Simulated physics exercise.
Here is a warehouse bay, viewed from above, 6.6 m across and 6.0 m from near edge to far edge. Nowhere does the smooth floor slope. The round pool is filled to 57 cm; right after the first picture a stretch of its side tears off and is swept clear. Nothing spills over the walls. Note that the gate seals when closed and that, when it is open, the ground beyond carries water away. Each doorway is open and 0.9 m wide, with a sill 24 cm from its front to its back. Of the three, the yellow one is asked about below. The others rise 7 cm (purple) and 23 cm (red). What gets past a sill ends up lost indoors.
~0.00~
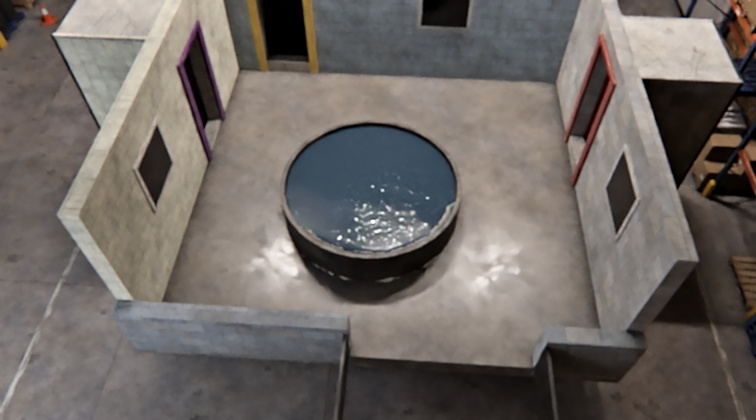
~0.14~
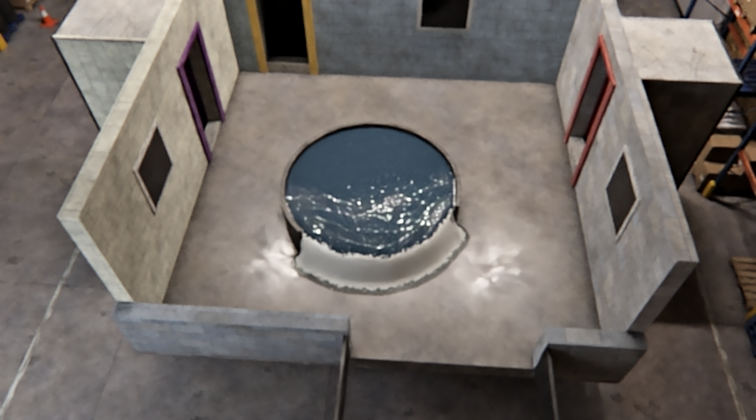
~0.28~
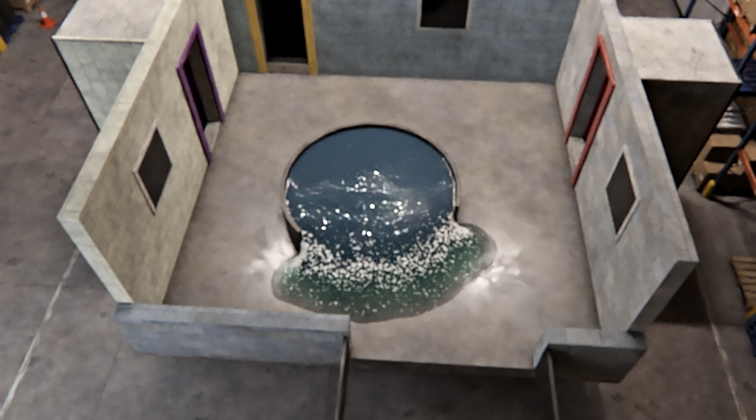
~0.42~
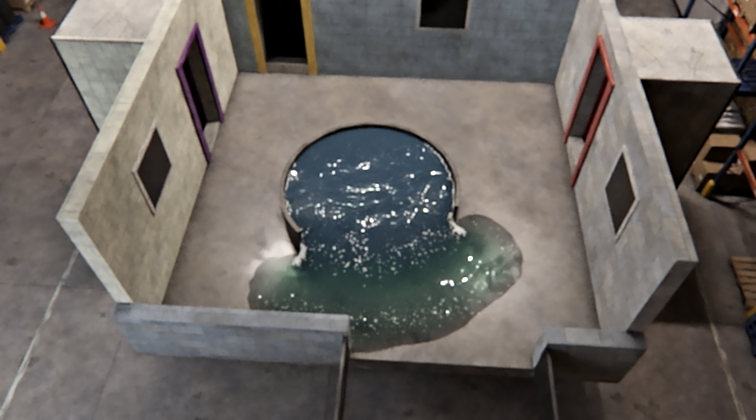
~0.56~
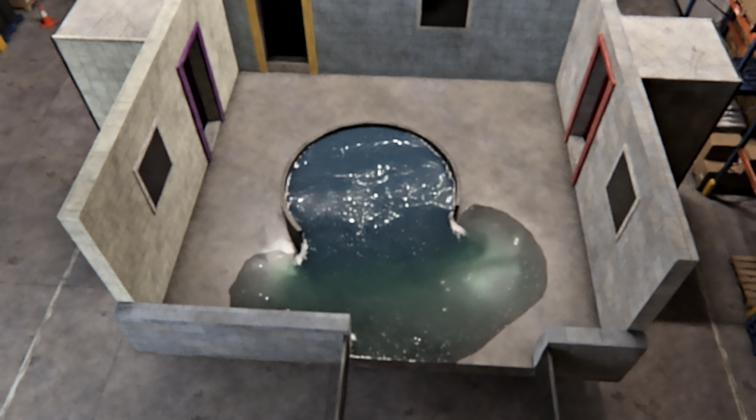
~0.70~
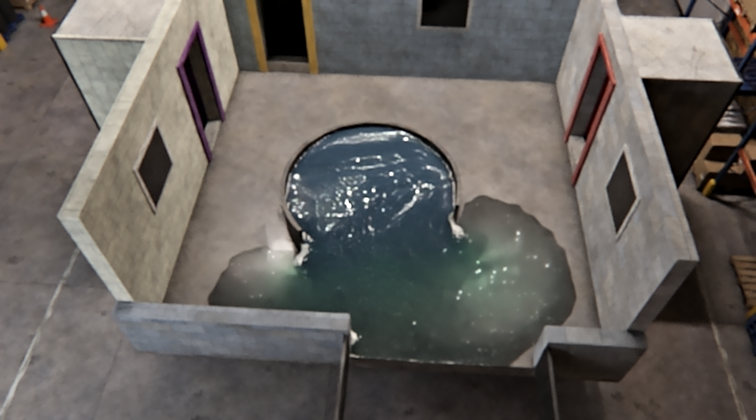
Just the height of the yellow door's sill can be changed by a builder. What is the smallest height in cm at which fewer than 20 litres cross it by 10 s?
About 6.5 cm.
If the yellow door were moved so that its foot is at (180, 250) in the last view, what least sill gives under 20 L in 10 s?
Roughly 8.5 cm, give or take.
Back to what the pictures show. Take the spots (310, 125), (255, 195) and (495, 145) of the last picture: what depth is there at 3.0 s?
First 0, then 2, then 0 cm.
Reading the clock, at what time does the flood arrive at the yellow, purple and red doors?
Times: Yellow = 4.5 s, purple = 2.8 s, red = 2.8 s.
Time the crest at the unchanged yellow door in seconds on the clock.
I'd guess close to 5.5 seconds.
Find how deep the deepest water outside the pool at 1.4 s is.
Max depth: Around 36 cm.
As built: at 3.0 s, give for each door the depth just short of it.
Yellow door: 0 cm; purple door: 2 cm; red door: 1 cm.
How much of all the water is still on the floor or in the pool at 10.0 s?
Roughly 44 percent of the water remains.
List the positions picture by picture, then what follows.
The first frame shows still water, 57 cm deep, in the round pool at (371, 186); the yellow door at (283, 30) is dry.
In the second frame, the gap is at (388, 270), the front 0.3 m out at (465, 240); the back of the round pool holds 57 cm.
In the third frame, water pours out at (388, 272) and has run 0.8 m, to (283, 295); about 9 cm deep outside, 57 cm at the back.
In the fourth frame, the front is at a hidden place, 1.3 m from the gap at (388, 273); 4.8 m2 of floor is wet, 57 cm left at the back.
In the fifth frame, water pours out at (388, 273) and has run 1.7 m, to (537, 294); about 6 cm deep outside, 57 cm at the back.
In the sixth frame, the front is at (567, 306), 2.1 m from the gap at (388, 273); 8.5 m2 of floor is wet, 57 cm left at the back; the yellow door at (283, 31), 5.4 m from the gap, is still 4.6 m from the nearest water.
After 1.4 s water covers 30 % of the floor, deepest (36 cm) near (599, 356); it has not reached the yellow door.
After 3.0 s water covers 45 % of the floor, deepest (24 cm) near (154, 329); it has not reached the yellow door.
After 10.0 s water covers 100 % of the floor, deepest (8 cm) near (398, 147); 6 cm at the yellow door, 0 litres in over its 23 cm sill.
At the yellow door as built, the water arrived by 4.4 s and peaked near 11 cm at 5.4 s.
With a sill of 5.5 cm, 36 litres would have come in within the 10 s; with 7.5 cm, 11 litres. So under 20 litres takes about 6.5 cm.
